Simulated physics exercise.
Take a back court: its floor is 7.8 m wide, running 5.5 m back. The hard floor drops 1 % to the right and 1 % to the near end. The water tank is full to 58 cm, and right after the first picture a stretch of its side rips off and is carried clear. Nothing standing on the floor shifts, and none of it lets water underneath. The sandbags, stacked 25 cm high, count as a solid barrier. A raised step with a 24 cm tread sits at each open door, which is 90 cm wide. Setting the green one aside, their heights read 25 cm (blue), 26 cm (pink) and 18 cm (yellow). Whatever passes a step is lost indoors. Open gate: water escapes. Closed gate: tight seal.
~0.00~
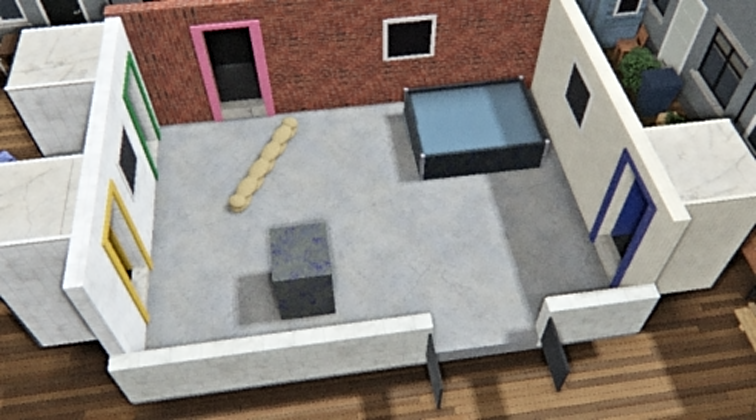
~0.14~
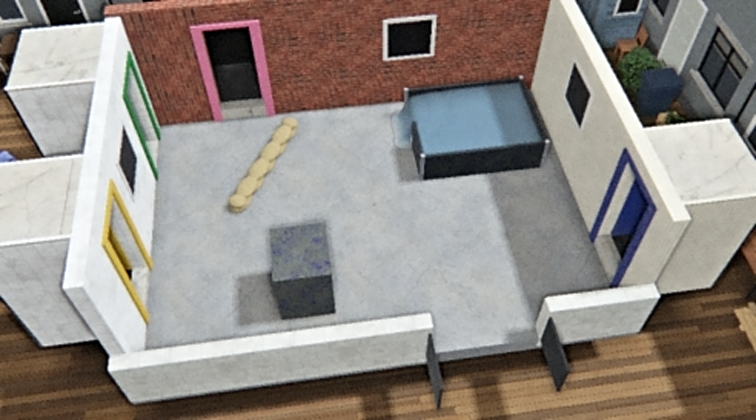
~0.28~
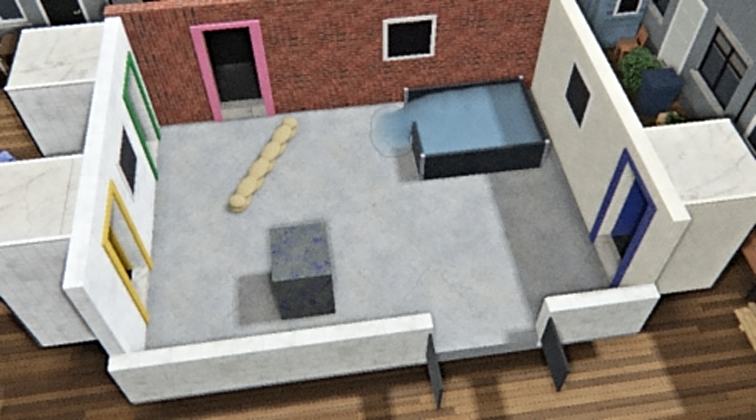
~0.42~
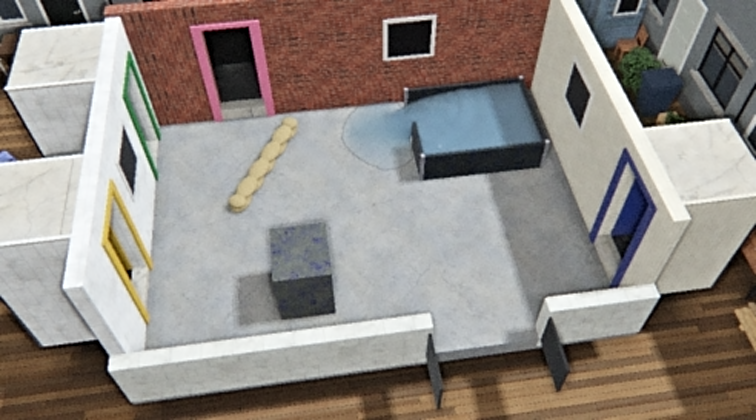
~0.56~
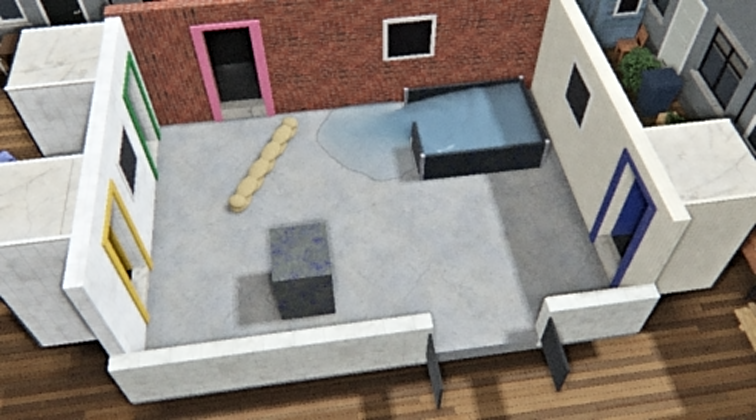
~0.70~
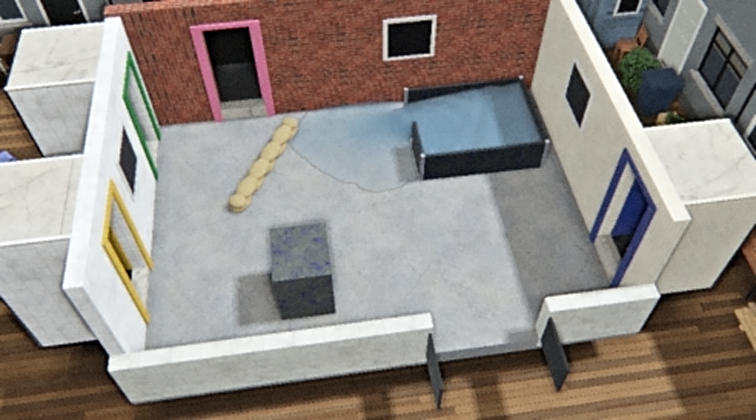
Water poured out of the open left side of a dark-framed tank and spread in a thin, widening sheet across the grey floor, leftward and toward the front, reaching the upper end of the sandbag row.
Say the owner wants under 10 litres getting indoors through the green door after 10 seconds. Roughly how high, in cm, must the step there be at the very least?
At the very least some 11.5 cm.
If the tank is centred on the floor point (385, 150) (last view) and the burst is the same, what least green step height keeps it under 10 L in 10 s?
13.0 cm or thereabouts.
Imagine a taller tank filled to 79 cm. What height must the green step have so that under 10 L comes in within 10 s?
Around 20 cm high.
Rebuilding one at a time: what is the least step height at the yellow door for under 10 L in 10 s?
At the yellow door you'd want roughly 8.0 cm.
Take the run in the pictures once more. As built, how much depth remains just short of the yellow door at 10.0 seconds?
A ruler would read roughly 6.5 cm.
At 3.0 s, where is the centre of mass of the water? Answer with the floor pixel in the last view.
Centre of mass: About (394, 152) px.
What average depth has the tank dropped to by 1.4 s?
Around 45 cm deep on average.
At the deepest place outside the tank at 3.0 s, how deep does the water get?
Close to 29 centimetres.
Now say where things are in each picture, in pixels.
In the first picture, still water, 58 cm deep, in the water tank at (474, 118); the green door at (143, 121) is dry.
In the second picture, the front is at (400, 146), 0.3 m from the gap at (411, 122); 0.2 m2 of floor is wet, 58 cm left at the back.
In the third picture, the gap is at (411, 123), the front 0.7 m out at (378, 146); the back of the water tank holds 58 cm.
In the fourth picture, water pours out at (411, 124) and has run 1.3 m, to (347, 140); about 6 cm deep outside, 58 cm at the back.
In the fifth picture, the gap is at (411, 124), the front 1.8 m out at (323, 142); the back of the water tank holds 58 cm.
In the sixth picture, the front is at (293, 141), 2.4 m from the gap at (411, 124); 3.7 m2 of floor is wet, 58 cm left at the back; the green door at (143, 121), 5.1 m from the gap, is still 2.7 m from the nearest water.
After 1.4 s water covers 15 % of the floor, deepest (32 cm) near (402, 130); it has not reached the green door.
After 3.0 s water covers 40 % of the floor, deepest (29 cm) near (303, 127); 13 cm at the green door, 25 litres in over its 5 cm step.
After 10.0 s water covers 85 % of the floor, deepest (14 cm) near (599, 317); 2 cm at the green door, 72 litres in over its 5 cm step.
At the green door as built, the water arrived by 2.1 s and peaked near 13 cm at 3.4 s.
Run again over the same 10 s with other heights there, 15 litres in over 10.5 cm, 2 litres over 14 cm. The limit of 10 litres is kept from about 11.5 cm up.
